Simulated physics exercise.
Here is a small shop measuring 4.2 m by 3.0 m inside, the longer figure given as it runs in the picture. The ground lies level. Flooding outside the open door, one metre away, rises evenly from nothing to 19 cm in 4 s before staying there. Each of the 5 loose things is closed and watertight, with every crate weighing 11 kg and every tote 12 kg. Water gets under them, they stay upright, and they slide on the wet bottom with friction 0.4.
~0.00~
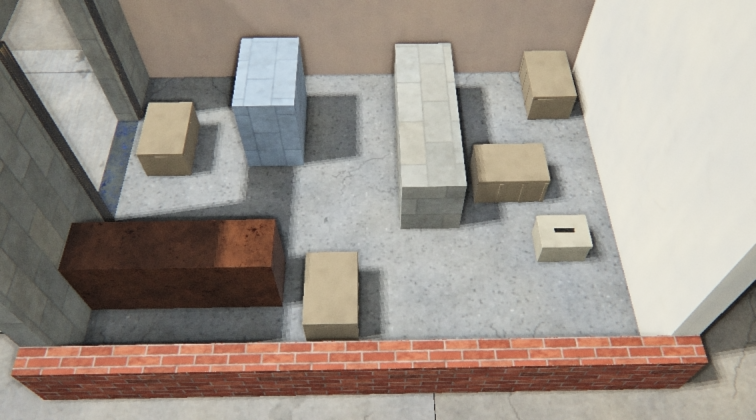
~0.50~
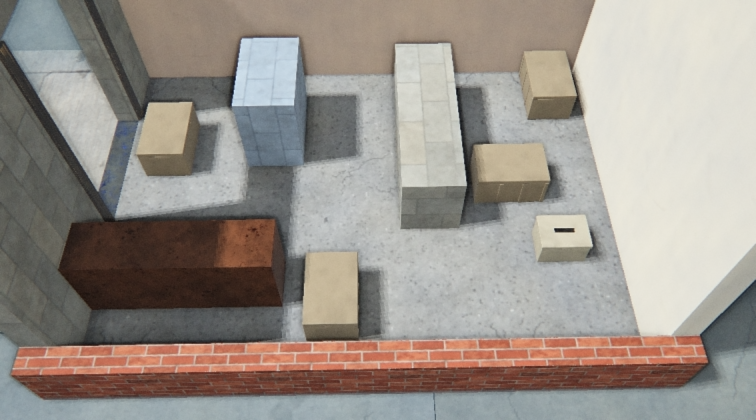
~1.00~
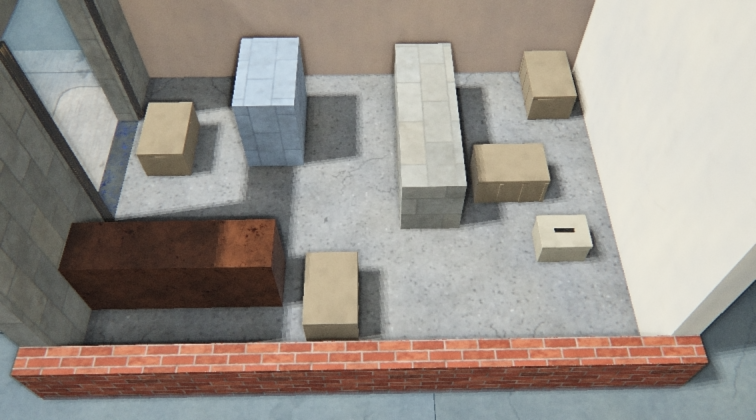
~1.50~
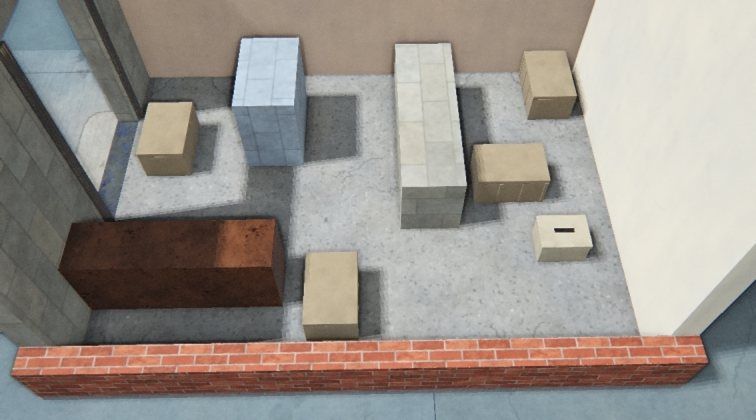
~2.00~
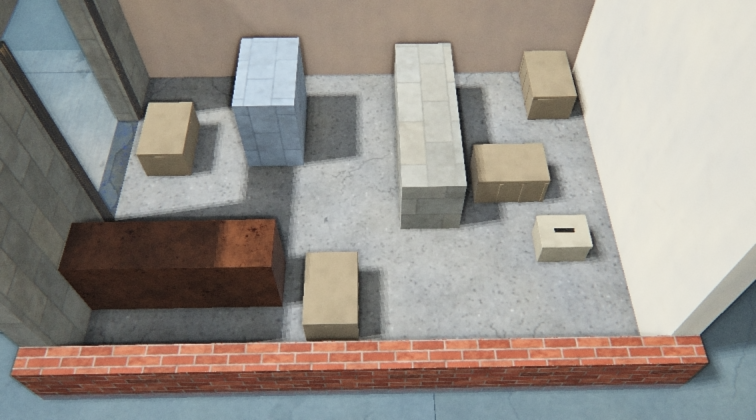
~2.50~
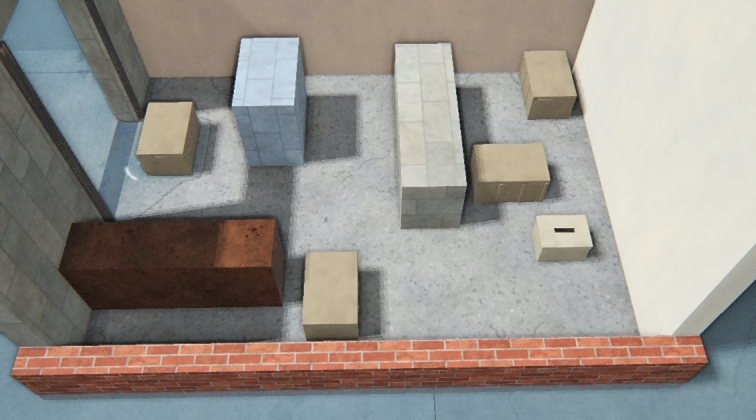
To begin with, tan crates, a pale slotted box and larger blocks stand on a dry grey floor behind a low brick wall, while bluish water spreads over the ground outside. The water then fills the open doorway at left and creeps just inside around the nearest crate; nothing else moves.
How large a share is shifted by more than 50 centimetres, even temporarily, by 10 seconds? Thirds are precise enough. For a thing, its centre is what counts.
I'd put it at less than a third.
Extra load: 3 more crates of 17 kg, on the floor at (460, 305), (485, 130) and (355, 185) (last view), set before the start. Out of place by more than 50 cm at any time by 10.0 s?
The three, in order: Larger, smaller shift, larger.
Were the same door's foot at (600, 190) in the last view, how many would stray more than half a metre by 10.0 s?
In that case the number is 3.
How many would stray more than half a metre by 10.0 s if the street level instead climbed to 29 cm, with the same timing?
Count: 3.
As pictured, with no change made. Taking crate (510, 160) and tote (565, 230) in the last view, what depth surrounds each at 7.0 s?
Depth approx. 1 cm / 2 cm.
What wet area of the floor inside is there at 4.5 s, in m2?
Around 4.0 m2 of it.
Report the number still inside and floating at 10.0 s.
That would be 3 of them.
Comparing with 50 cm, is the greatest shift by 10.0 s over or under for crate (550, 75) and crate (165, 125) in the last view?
Within, beyond.
After 3.5 s 0 of 5 are over 50 cm from their spots; 0 afloat.
After 4.5 s 1 of 5 are over 50 cm from their spots; 0 afloat.
After 7.0 s 1 of 5 are over 50 cm from their spots; 1 afloat.
After 10.0 s 1 of 5 are over 50 cm from their spots, and 1 have been at some point; 3 afloat.
